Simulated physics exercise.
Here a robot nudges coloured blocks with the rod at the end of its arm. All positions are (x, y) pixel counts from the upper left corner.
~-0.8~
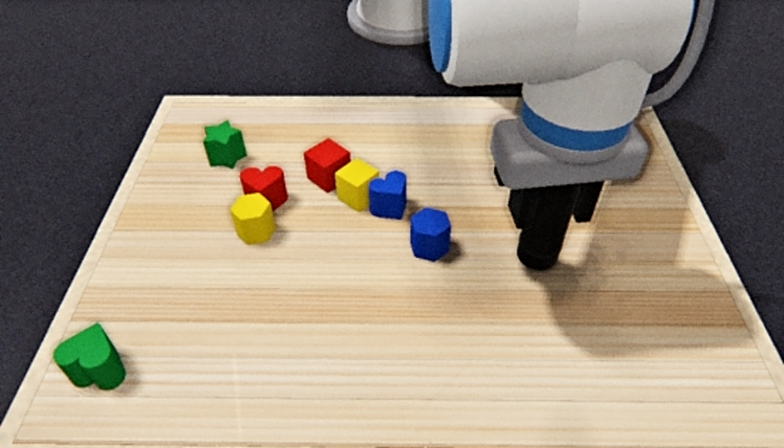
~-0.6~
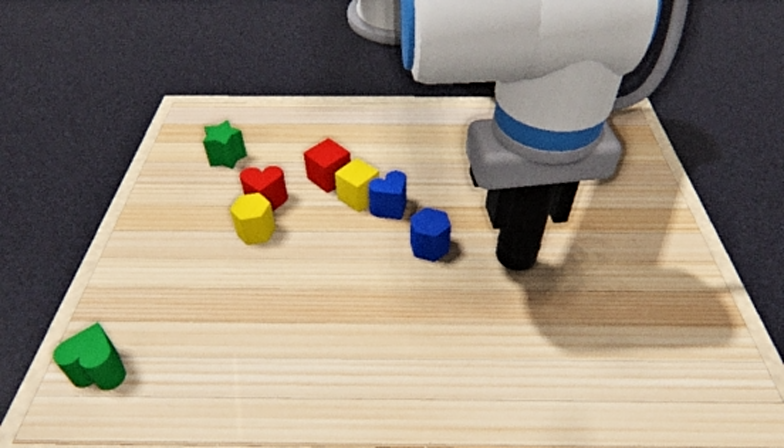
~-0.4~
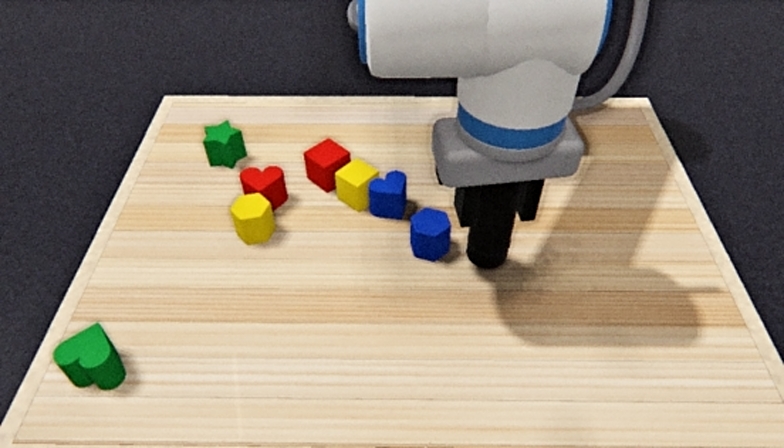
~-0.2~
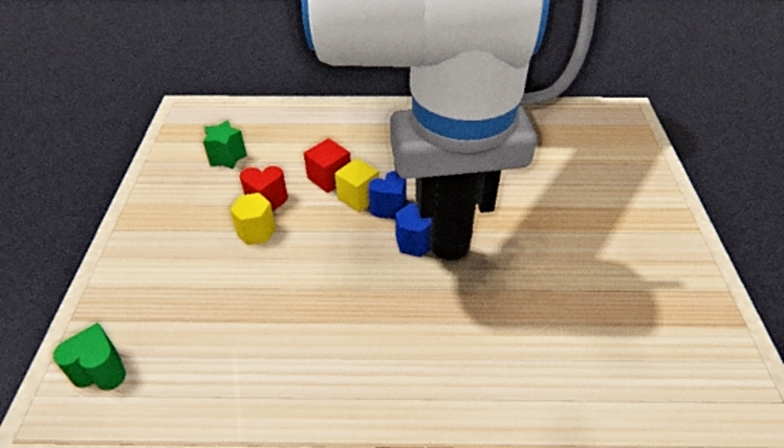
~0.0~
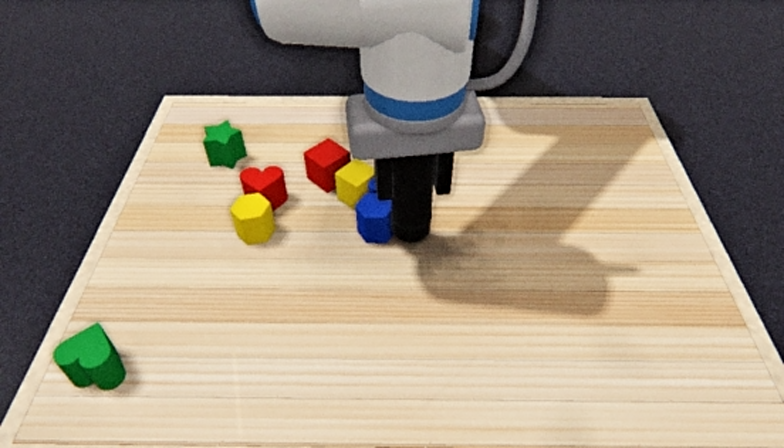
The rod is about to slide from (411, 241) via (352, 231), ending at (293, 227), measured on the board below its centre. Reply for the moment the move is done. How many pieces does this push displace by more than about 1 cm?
That's two.
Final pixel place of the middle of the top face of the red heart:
The centre of its top face lies at (242, 167).
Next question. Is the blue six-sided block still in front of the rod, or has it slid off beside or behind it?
When the path ends, it will sit ahead of the rod.
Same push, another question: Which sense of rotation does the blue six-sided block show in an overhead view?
In a top view, it turns clockwise.
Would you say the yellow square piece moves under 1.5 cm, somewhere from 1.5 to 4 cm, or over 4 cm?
Goes under 1.5 cm.
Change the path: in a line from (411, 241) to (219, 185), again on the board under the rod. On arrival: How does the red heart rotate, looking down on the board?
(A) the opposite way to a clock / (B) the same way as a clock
(A)
What follows on the original path. One third of the way, rod at (369, 222); blue six-sided block at (335, 196).
Two thirds of the way, rod at (329, 217); blue six-sided block at (297, 189), turned 15° clockwise.
At the end, rod at (291, 215); yellow six-sided block at (245, 206), turned 15° anticlockwise; red heart at (242, 167), turned 15° clockwise; yellow square piece not moved; blue six-sided block at (264, 183), turned 25° clockwise; blue heart not moved.
